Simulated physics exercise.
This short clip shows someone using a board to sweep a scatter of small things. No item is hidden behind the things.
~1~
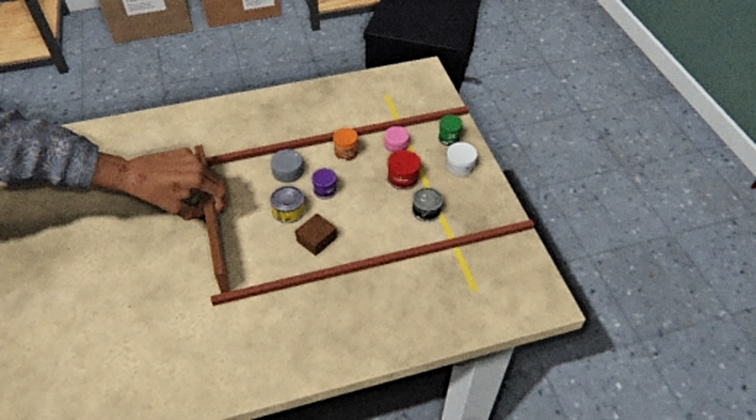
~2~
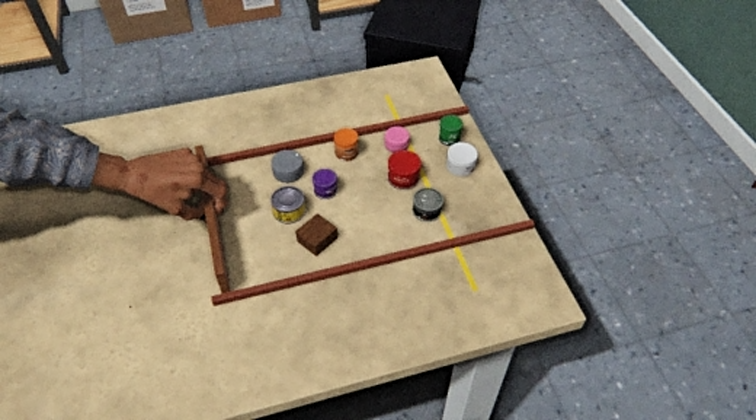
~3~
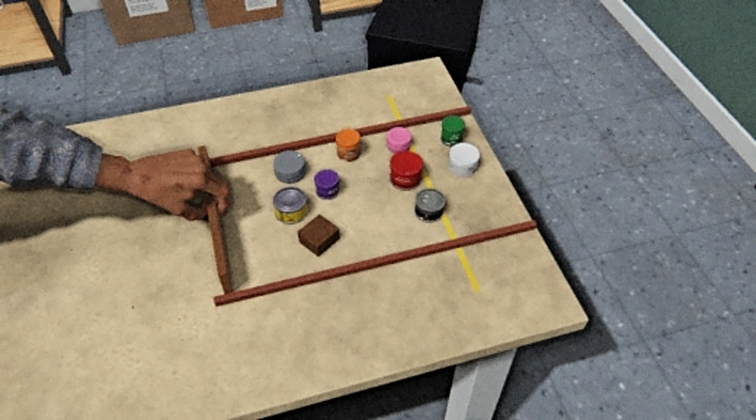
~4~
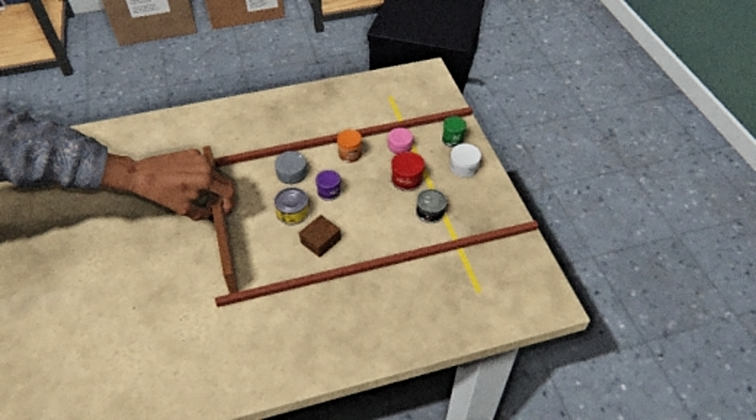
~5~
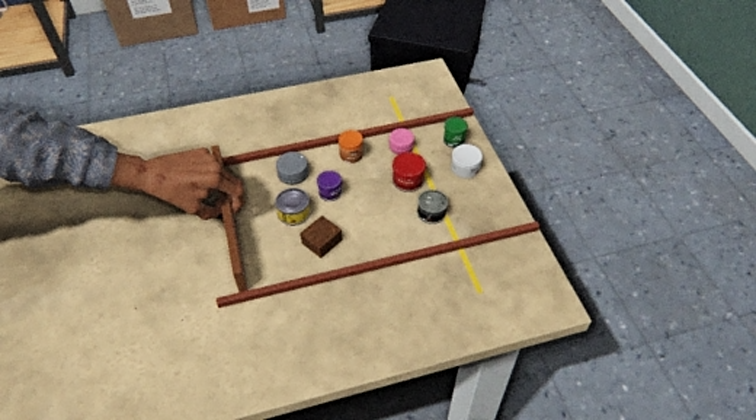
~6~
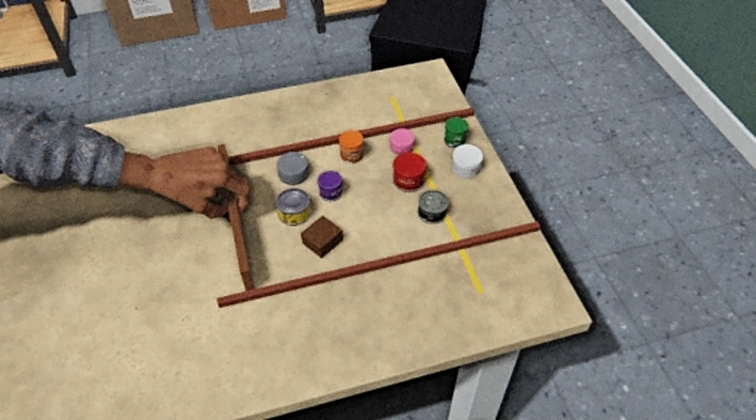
In a room with a speckled blue-grey floor, a pale tabletop is seen from above at an angle. Between two reddish-brown rails sit small grey, yellow, purple, orange, pink, red, black, white and green containers and a brown block, with a yellow line crossing towards the right. A grey-sleeved hand at left holds a board still, then slides it slightly right, while the view shifts very slightly.
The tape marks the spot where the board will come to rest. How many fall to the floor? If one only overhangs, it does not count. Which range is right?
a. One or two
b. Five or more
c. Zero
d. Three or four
c.
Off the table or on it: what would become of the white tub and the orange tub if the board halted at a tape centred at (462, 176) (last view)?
White tub down, orange tub still up.
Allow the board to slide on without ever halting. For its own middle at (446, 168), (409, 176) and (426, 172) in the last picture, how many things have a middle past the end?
Respectively 2, 0 and 0.
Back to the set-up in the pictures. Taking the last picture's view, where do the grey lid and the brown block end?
The grey lid at (429, 140), the brown block at (462, 212).
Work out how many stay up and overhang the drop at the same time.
The count is 2.
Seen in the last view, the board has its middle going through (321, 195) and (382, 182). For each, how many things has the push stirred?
Answer - first 4, then 8.
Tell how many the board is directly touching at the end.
The count in contact is 3.
Early on, none off yet; green pot at rest near (456, 133); white tub at rest near (467, 162); black pot at rest near (433, 207).
A while later, none off yet; green pot moving near (460, 133); white tub at rest near (467, 162); black pot travelled about its own width near (451, 203).
Finally, the number that fall off is zero.
